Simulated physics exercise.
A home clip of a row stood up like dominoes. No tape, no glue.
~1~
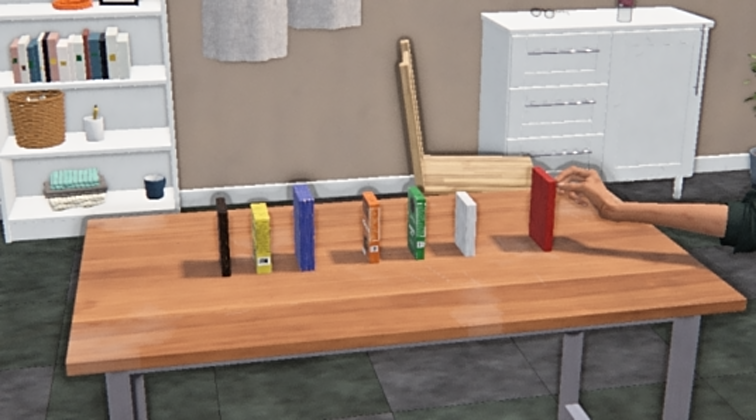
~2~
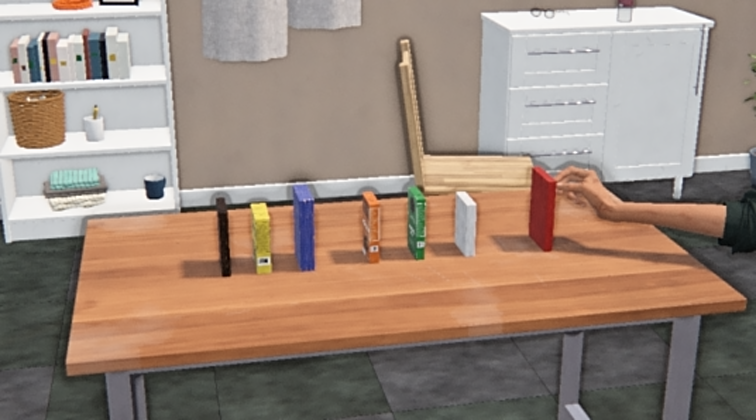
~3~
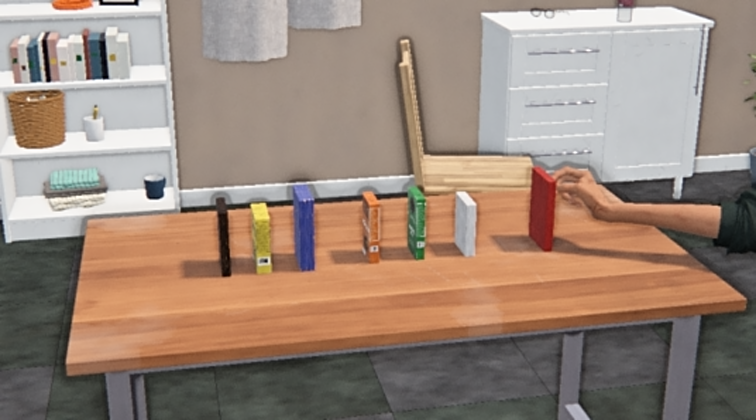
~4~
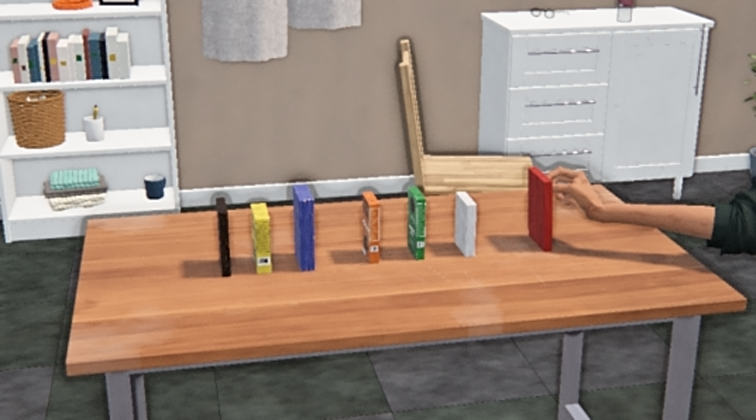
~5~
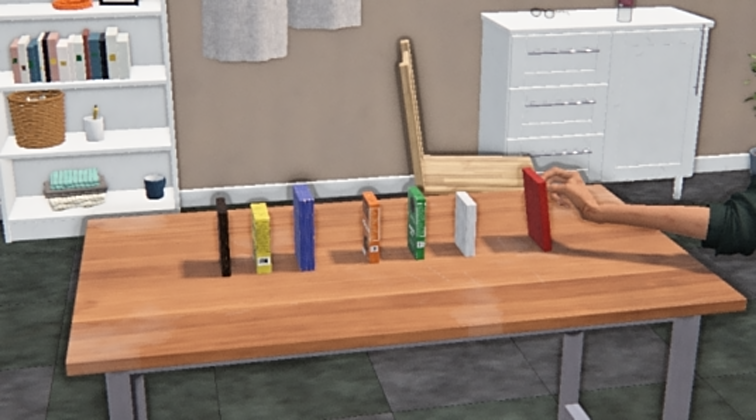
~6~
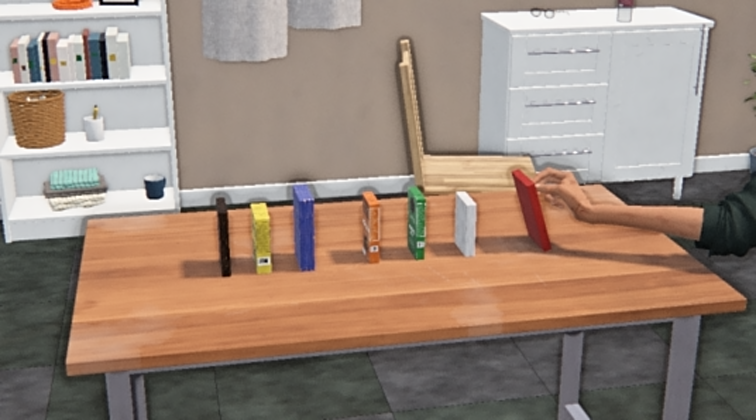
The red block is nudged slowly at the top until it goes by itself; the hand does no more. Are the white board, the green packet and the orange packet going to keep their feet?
The white board topples; the green packet topples; the orange packet topples.
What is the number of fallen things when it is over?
4 of them.
Then, 0.40 s on from there, red block 90° over; white board turned 37° from how it was put near (440, 230); green packet turned 3° from how it was put near (415, 224).
Then, 0.70 s on from there, red block 90° over; green packet on its side near (381, 245); white board on its side near (438, 244); orange packet on its side near (344, 248).
In the end, toppled on the table, white board, orange packet and green packet; the other 2 unmoved. At the end, from the last picture's camera, white board near (439, 248), green packet near (380, 244).
